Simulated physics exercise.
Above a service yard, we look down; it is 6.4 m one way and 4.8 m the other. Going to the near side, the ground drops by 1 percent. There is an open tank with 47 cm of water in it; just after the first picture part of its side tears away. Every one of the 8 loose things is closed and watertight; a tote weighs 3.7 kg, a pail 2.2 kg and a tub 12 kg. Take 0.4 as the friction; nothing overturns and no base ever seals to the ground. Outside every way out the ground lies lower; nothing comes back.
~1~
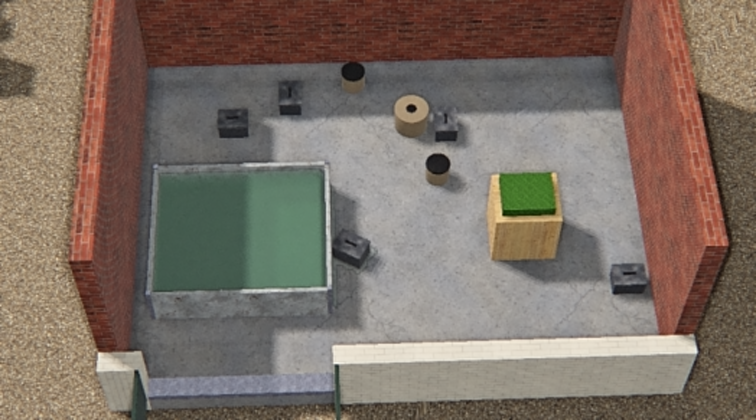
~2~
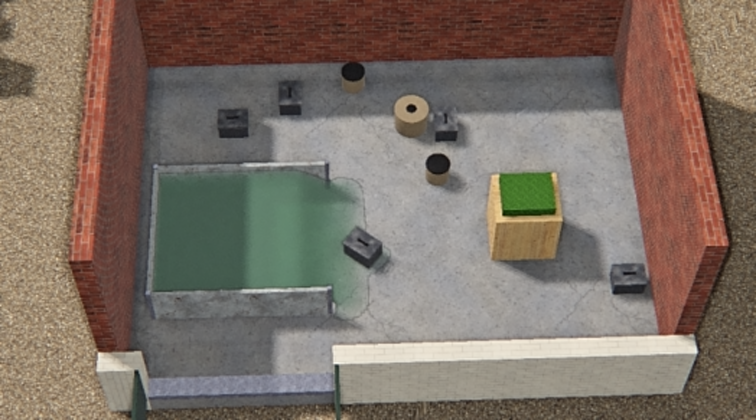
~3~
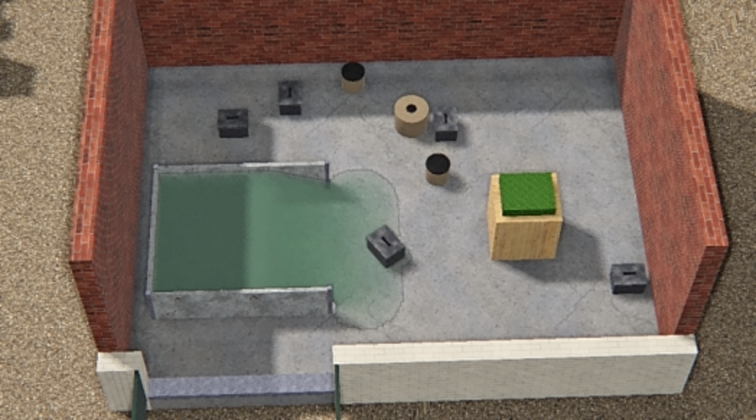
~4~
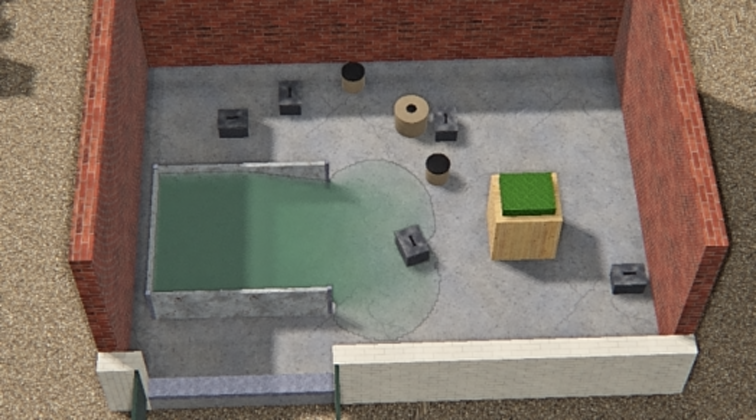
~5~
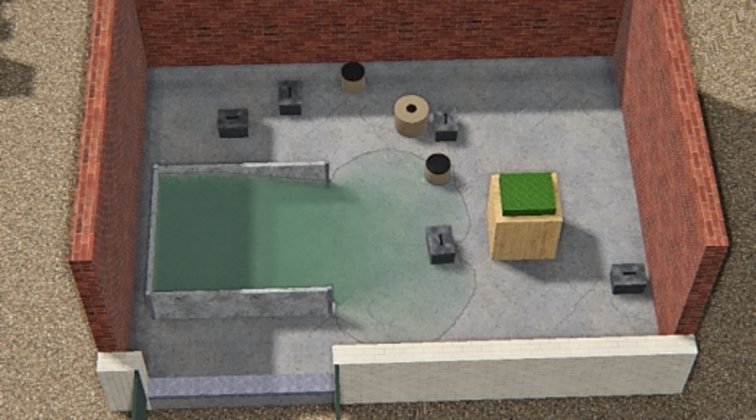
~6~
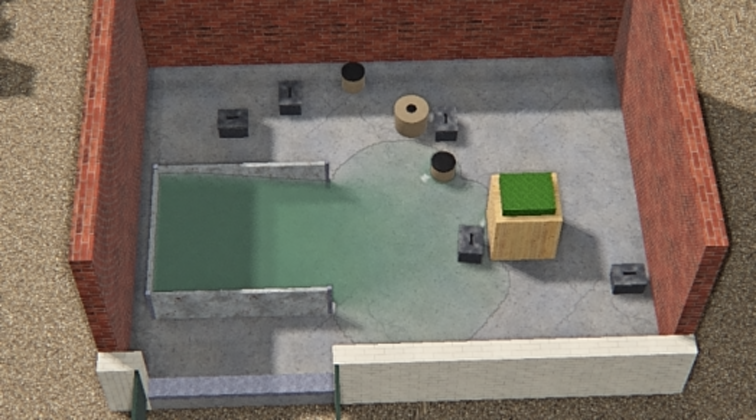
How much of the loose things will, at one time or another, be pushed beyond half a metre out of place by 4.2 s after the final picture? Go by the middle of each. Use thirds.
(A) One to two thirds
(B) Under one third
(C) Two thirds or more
One to two thirds.
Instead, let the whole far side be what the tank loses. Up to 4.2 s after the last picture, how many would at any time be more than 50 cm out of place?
6.
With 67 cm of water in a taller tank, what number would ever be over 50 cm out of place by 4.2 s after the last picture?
You'd get 6 in that case.
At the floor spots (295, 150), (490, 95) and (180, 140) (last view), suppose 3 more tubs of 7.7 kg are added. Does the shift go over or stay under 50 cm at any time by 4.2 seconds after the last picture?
Check, in order - not exceeded, exceeded, not exceeded.
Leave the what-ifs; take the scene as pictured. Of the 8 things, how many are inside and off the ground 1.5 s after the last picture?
Total: 2.
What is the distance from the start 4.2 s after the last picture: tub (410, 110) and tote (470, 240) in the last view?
Object 1: 0 cm. Object 2: 300 cm.
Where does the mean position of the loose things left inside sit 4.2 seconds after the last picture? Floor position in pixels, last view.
Centred roughly on (407, 114).
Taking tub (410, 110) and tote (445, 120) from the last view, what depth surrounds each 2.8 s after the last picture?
Depths: Near 2 cm, then near 2 cm.
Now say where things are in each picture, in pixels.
A tote at (351, 244), on the bottom; a pail at (438, 163) rests on the ground; water covers 3.9 m2; 0 of 8 have shifted, in the first picture.
A tote at (363, 243) rests on the ground, 15 cm from its start; a pail at (438, 163), on the bottom; 4.7 m2 under water; 1 of 8 have shifted, in the second picture.
A tote at (386, 242), on the bottom, 44 cm from its start; a pail at (438, 163), on the bottom; water covers 5.7 m2; 1 of 8 have shifted, in the third picture.
A tote at (412, 241), on the bottom, 76 cm from its start; a pail at (438, 163), on the bottom; 6.9 m2 under water; 1 of 8 have shifted, in the fourth picture.
A tote at (441, 240), on the bottom, 112 cm from its start; a pail at (438, 163) rests on the ground; 8.1 m2 under water; 1 of 8 have shifted, in the fifth picture.
A tote at (471, 240), on the bottom, 149 cm from its start; a pail at (444, 161), on the bottom, 8 cm from its start; water covers 9.5 m2; 2 of 8 have shifted, in the sixth picture.
Then, 0.4 s after the last picture 2 of 8 are over 50 cm from their spots; 1 afloat.
Then, 1.5 s after the last picture 3 of 8 are over 50 cm from their spots; 2 afloat.
Then, 2.8 s after the last picture 4 of 8 are over 50 cm from their spots; 3 afloat.
Then, 4.2 s after the last picture 4 of 8 are over 50 cm from their spots, and 4 have been at some point; 4 afloat.
